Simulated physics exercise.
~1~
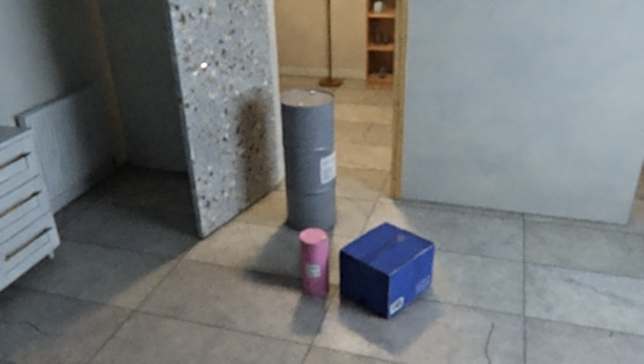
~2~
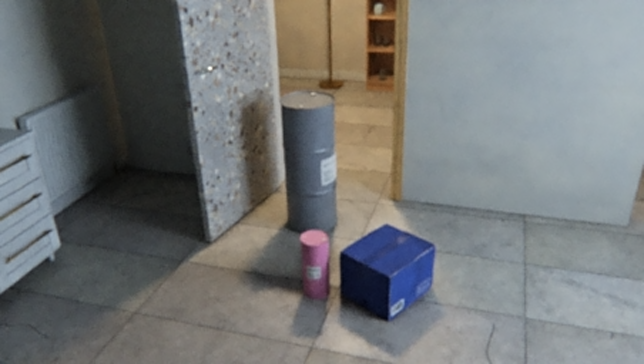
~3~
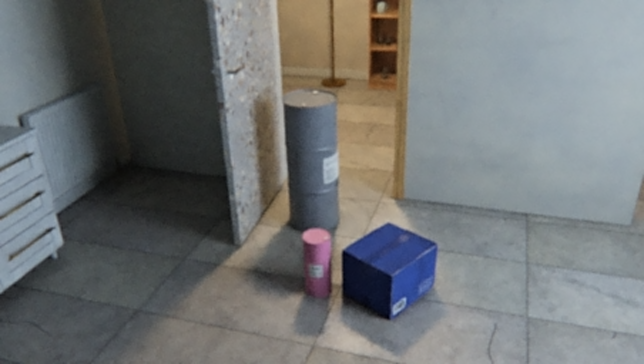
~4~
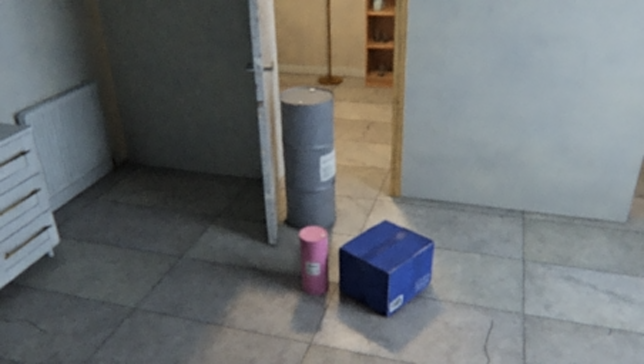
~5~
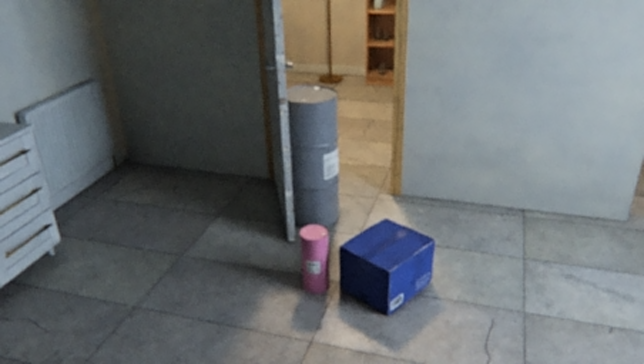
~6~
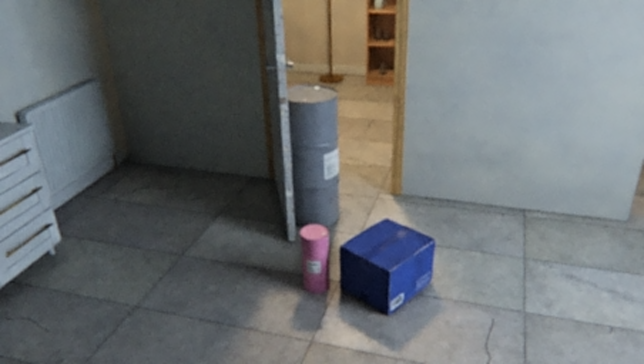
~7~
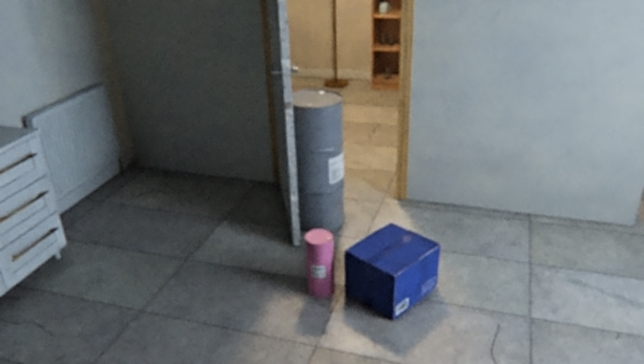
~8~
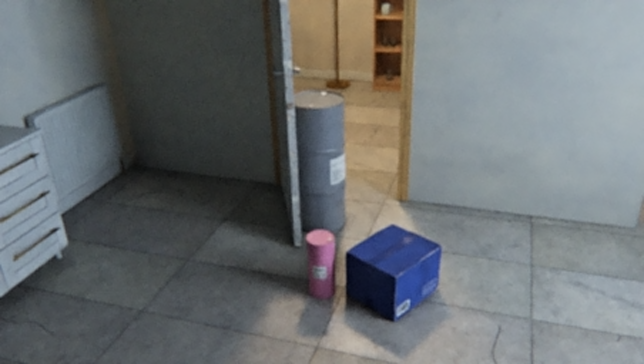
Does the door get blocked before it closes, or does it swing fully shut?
It gets blocked. The door comes to rest against the grey drum, which does not move, and the doorway is left open.
